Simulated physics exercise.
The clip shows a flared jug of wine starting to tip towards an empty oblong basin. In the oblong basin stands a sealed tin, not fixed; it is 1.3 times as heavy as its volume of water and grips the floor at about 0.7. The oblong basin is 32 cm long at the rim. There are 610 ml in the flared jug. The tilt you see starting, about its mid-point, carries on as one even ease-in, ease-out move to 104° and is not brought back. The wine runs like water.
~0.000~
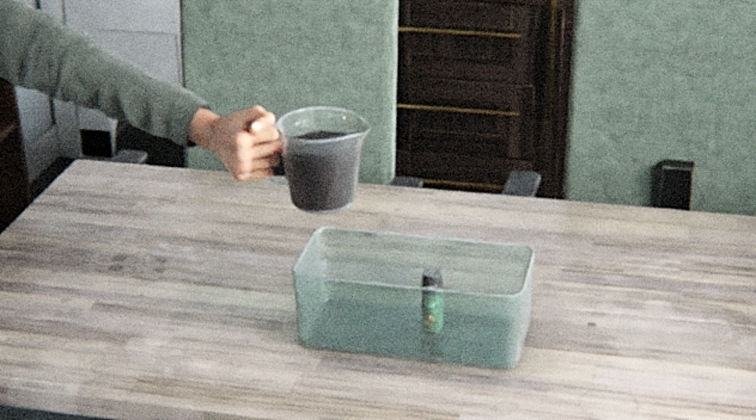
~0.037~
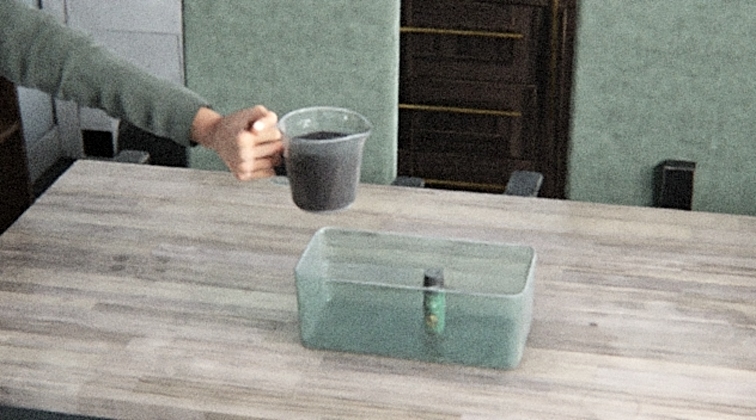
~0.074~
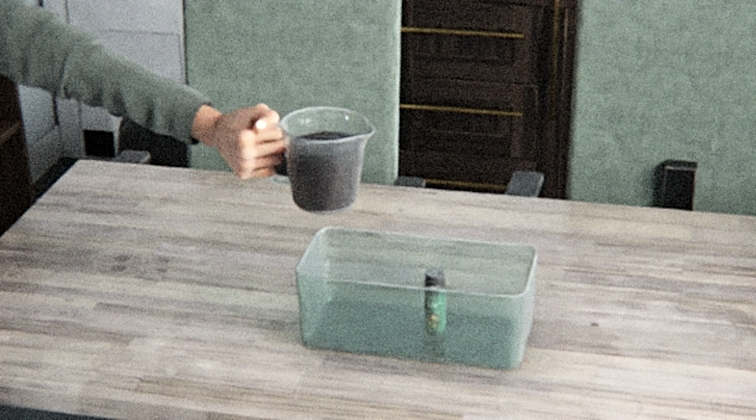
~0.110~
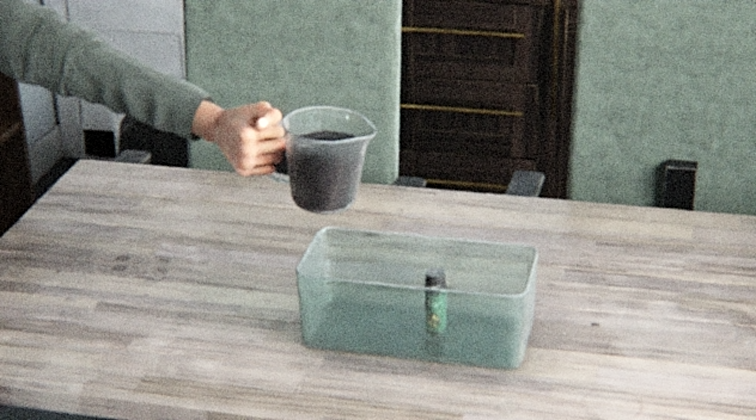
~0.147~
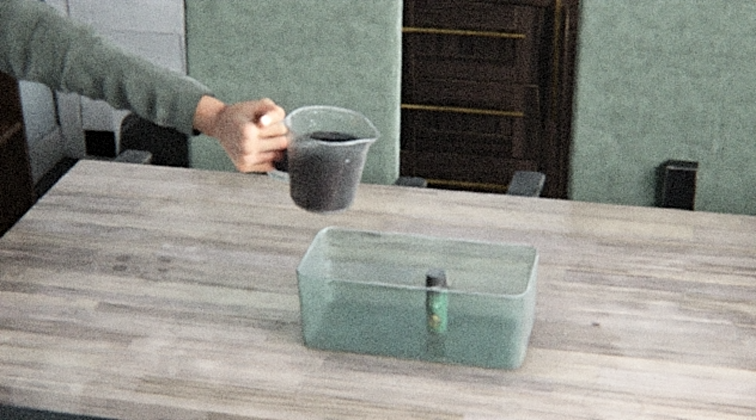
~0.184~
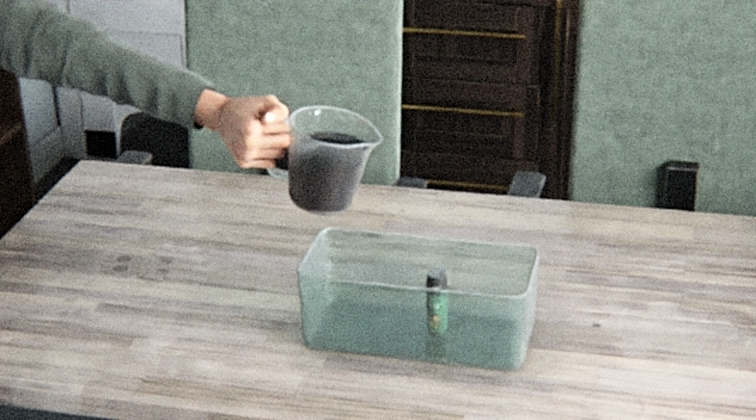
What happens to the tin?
The tin goes over.
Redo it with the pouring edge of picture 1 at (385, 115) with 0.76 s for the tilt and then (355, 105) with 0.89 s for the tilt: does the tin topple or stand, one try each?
First it goes over; then it goes over.
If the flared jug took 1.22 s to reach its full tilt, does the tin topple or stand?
Then it topples.
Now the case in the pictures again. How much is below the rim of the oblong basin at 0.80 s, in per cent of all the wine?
About 58 per cent.
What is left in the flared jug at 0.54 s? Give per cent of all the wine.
Near 80 in a hundred.
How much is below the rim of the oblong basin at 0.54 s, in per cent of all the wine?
About 1 per cent.
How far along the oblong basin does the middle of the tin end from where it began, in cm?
Some 8.0 cm.
Then, 0.54 s in, the tilt is 72° and 81 per cent is still to pour; the tin stands where it began.
Then, 0.80 s in, the tilt is 103° and 20 per cent is still to pour; the tin stands 2 cm from where it began.
Then, 1.07 s in, the tilt is 104° and 1 per cent is still to pour; the tin lies on its side.
Then, 1.36 s in, the tilt is 104° and 0 per cent is still to pour; the tin lies on its side.
Finally, the tin lies on its side.
